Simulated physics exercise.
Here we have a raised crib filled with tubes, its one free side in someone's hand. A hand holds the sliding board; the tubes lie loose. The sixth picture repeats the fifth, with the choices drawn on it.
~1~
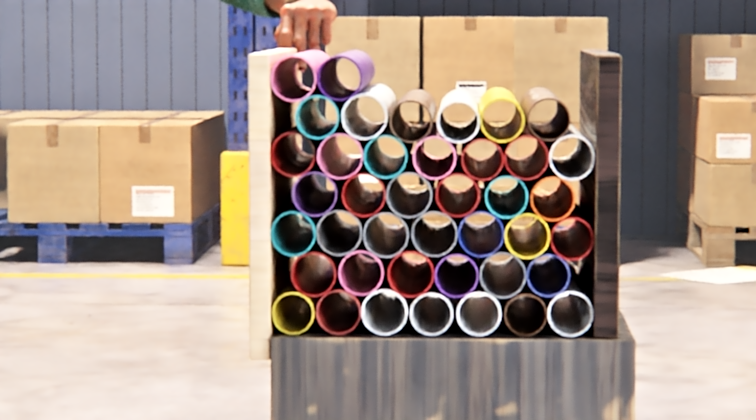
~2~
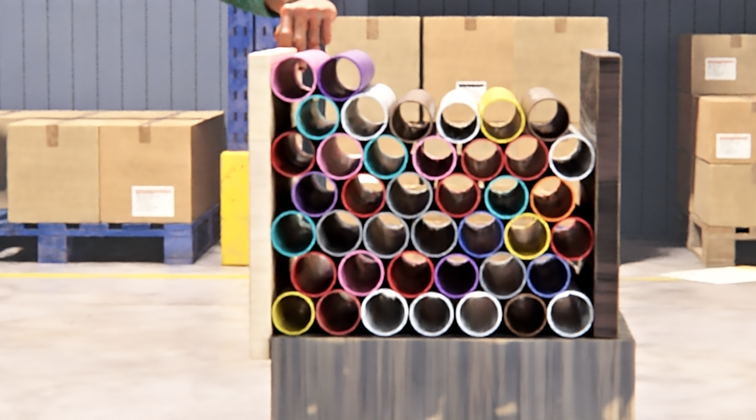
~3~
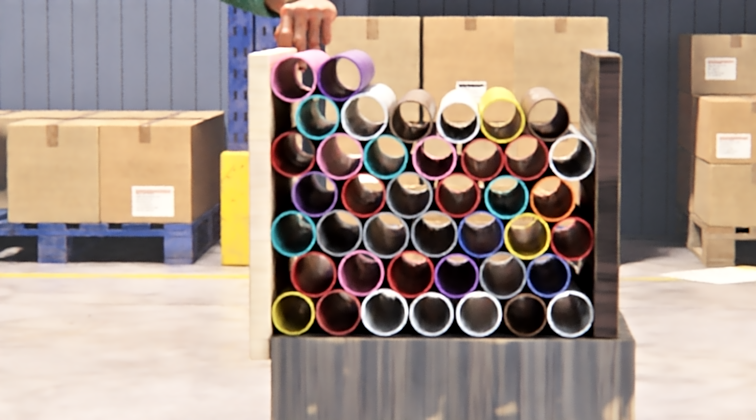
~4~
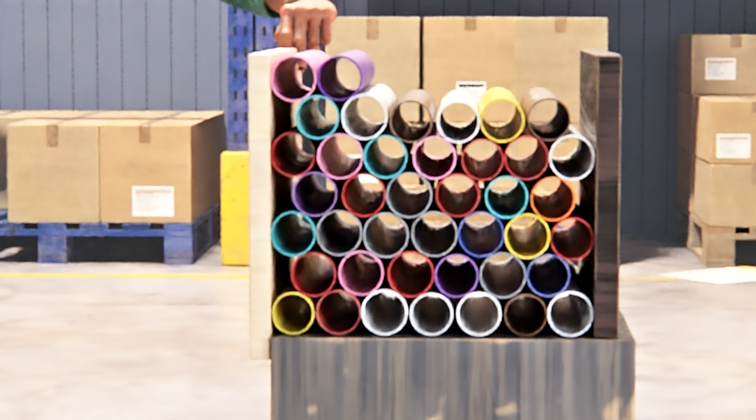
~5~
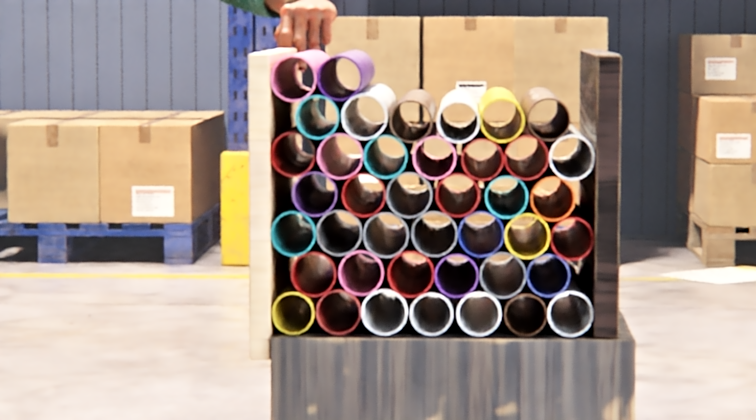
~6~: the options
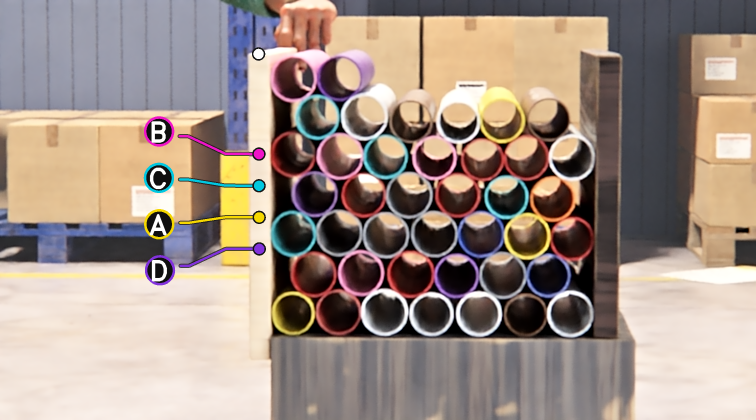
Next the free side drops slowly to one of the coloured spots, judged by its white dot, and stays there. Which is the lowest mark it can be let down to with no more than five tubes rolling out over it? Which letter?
The lowest mark that will do is D.
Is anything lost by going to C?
Yes.
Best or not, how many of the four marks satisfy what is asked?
Four of them.
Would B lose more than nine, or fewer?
It loses fewer than nine.
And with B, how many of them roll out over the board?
With B, one.
On the marked copy, A at (259, 217); B at (259, 154); C at (259, 186); D at (259, 249); the white dot at (258, 54).
Taking D. A third of the way, top of the board (270, 138).
Two thirds of the way, top of the board (270, 235).
When it is over, top of the board (271, 248), four out over the board.
As for the rest, A four out over the board; B one out over the board; C one out over the board.
